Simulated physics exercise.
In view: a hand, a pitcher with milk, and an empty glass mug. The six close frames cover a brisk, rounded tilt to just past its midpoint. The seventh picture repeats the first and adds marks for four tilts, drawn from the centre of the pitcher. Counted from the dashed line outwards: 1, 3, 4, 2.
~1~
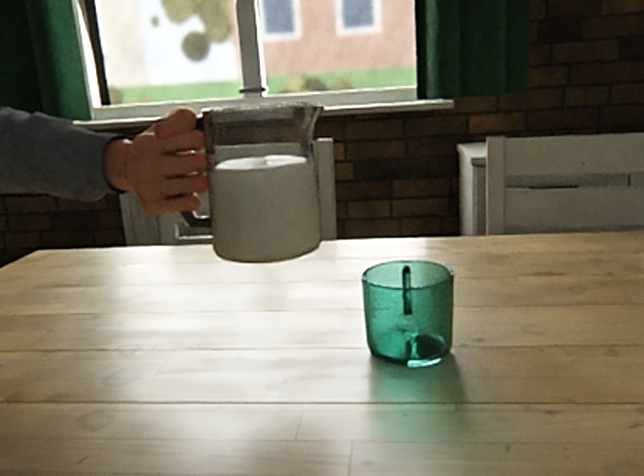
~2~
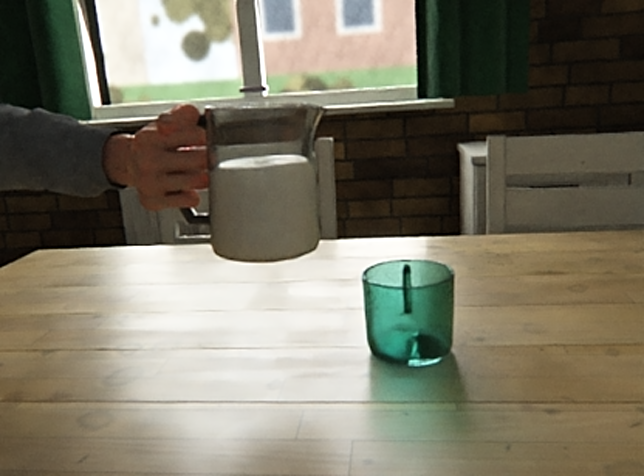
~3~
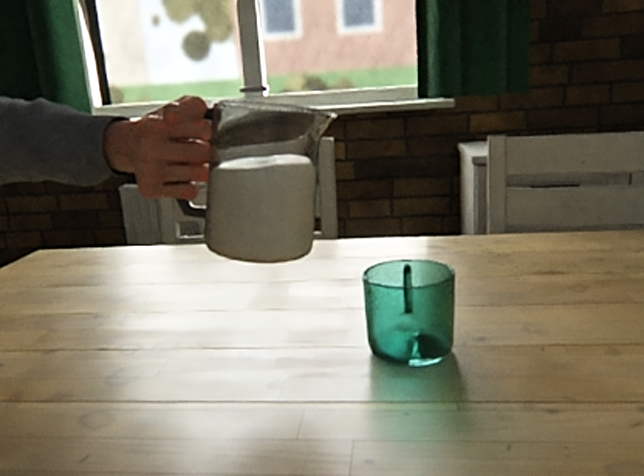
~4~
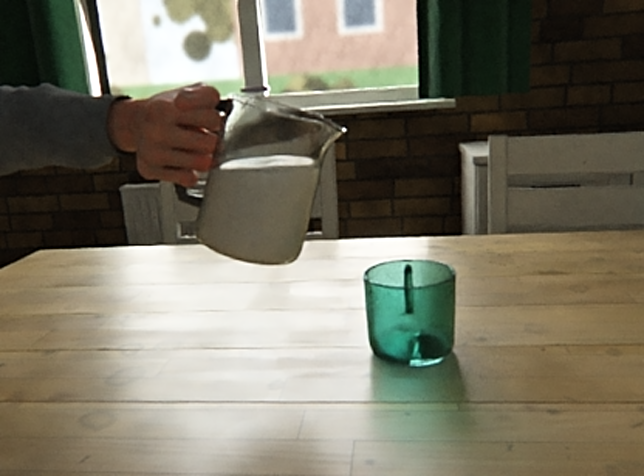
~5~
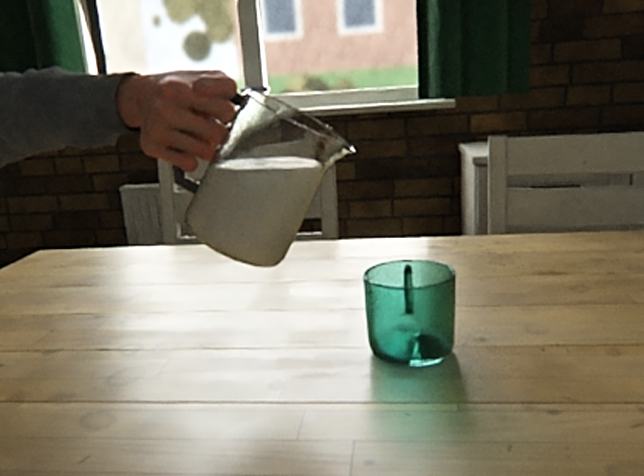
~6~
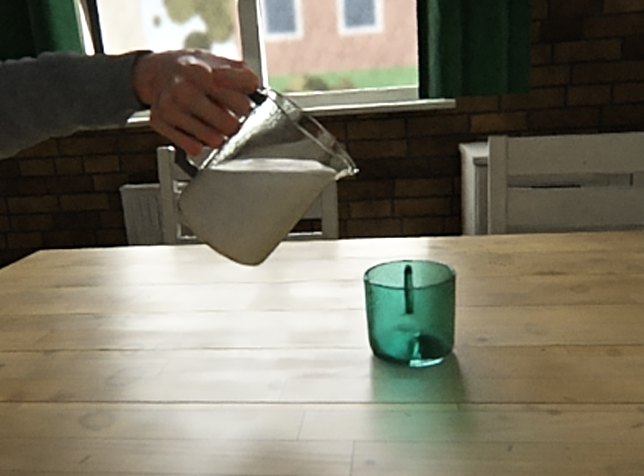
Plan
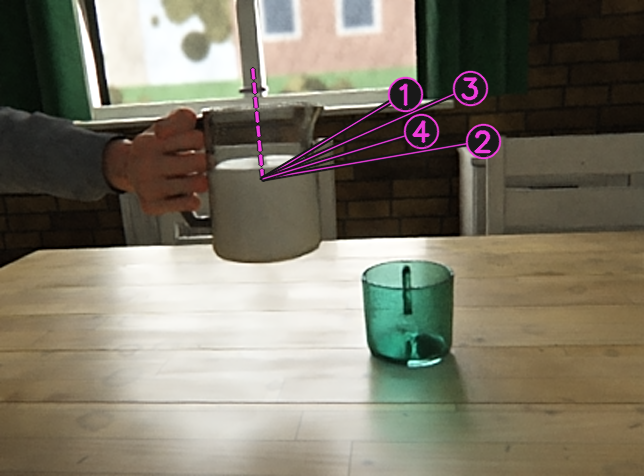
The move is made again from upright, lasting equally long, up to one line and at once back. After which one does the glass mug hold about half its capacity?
3 works best here.
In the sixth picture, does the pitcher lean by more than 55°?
No, it does not.
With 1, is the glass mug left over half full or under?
Under.
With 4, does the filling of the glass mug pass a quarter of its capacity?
Yes, clearly.
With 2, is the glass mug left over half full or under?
Over.
On the marked copy, 1 at (390, 101); 2 at (467, 143); 3 at (454, 94); 4 at (404, 135).
With 1, the glass mug ends with about 29 % of what it can hold.
With 2, the glass mug ends with about 85 % of what it can hold; 6 % of the milk is spilt.
With 3, the glass mug ends with about 48 % of what it can hold.
With 4, the glass mug ends with about 71 % of what it can hold.
